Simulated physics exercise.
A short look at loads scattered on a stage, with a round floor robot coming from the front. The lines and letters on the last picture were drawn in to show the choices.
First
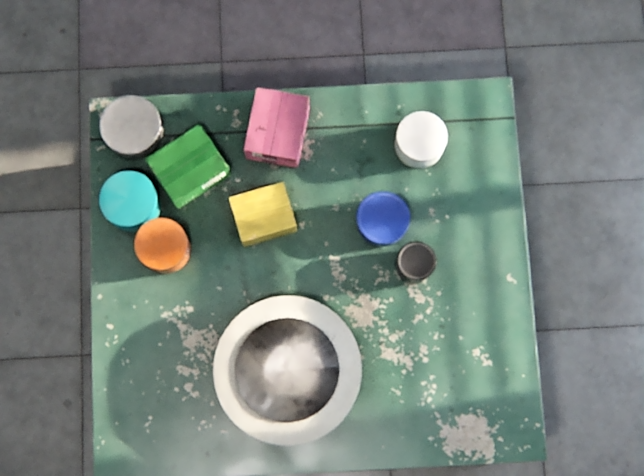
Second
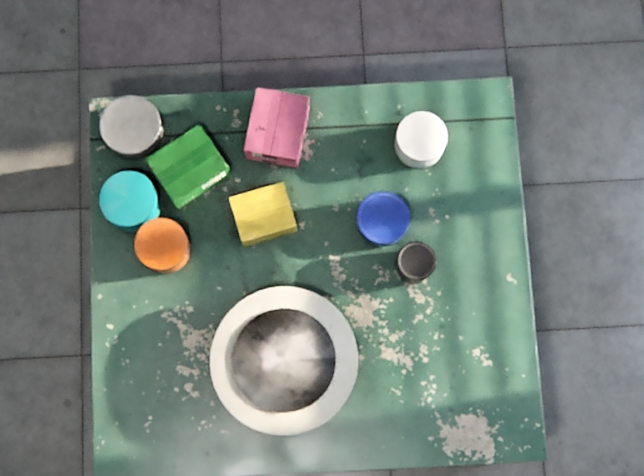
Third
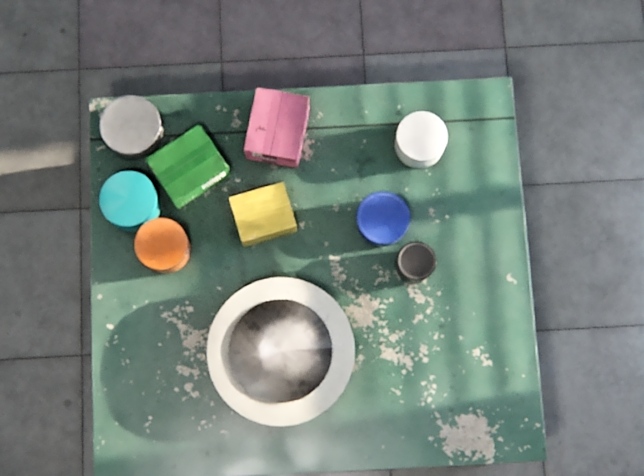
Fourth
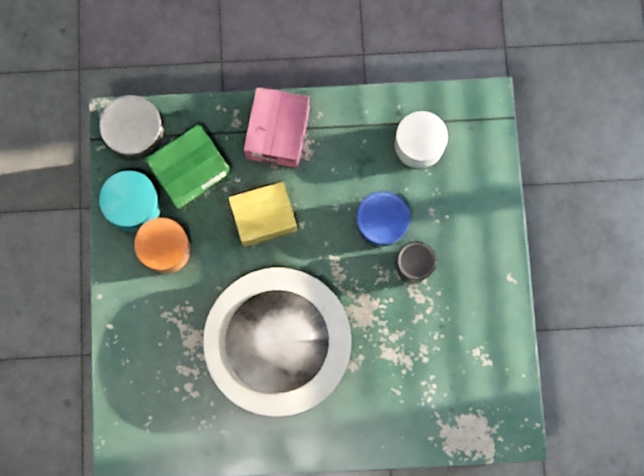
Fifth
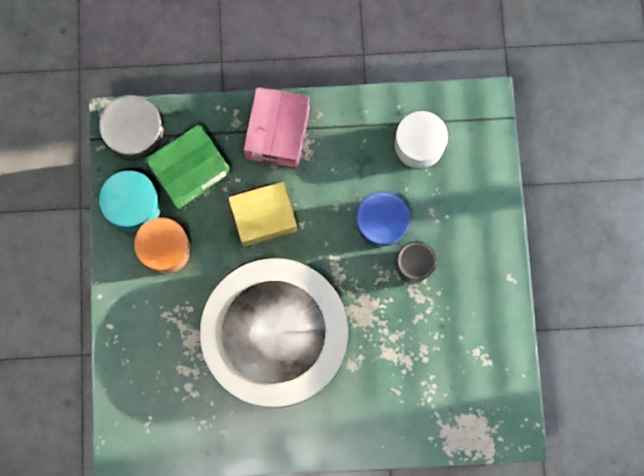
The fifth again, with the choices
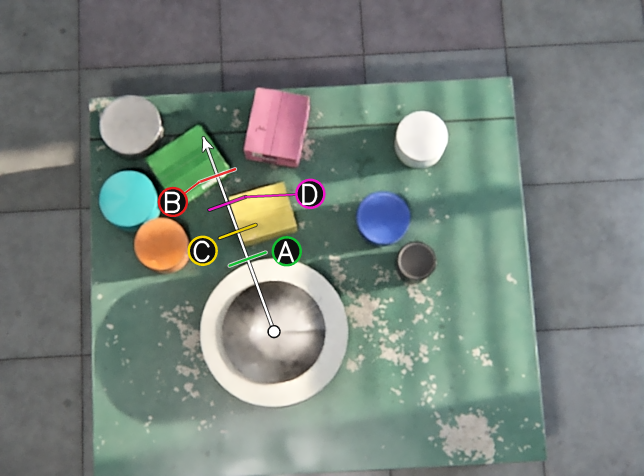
A round white-rimmed floor robot moves slowly up and slightly left across a worn green stage, drawing nearer to the yellow crate and orange pail, while the surrounding pails, canister, crate and parcels stay still.
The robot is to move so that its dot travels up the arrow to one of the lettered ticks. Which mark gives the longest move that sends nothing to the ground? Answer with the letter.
Mark C.
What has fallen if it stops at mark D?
The pink parcel.
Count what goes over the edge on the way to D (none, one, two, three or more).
In all, one.
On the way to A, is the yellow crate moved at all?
Yes.
On the marked copy, A at (248, 259); B at (218, 176); C at (238, 232); D at (227, 203); the arrow from (274, 332) to (203, 138); the white dot at (274, 332).
Taking C. A third of the way, robot (261, 296); yellow crate (264, 202); grey pail (132, 128).
Two thirds of the way, robot (248, 259); pink parcel (279, 115); turquoise canister (124, 198).
When it is over, robot (240, 235); pink parcel (282, 95); turquoise canister (114, 191); nothing has fallen.
As for the rest, A is safe but short; B drops the pink parcel and grey pail; D drops the pink parcel.
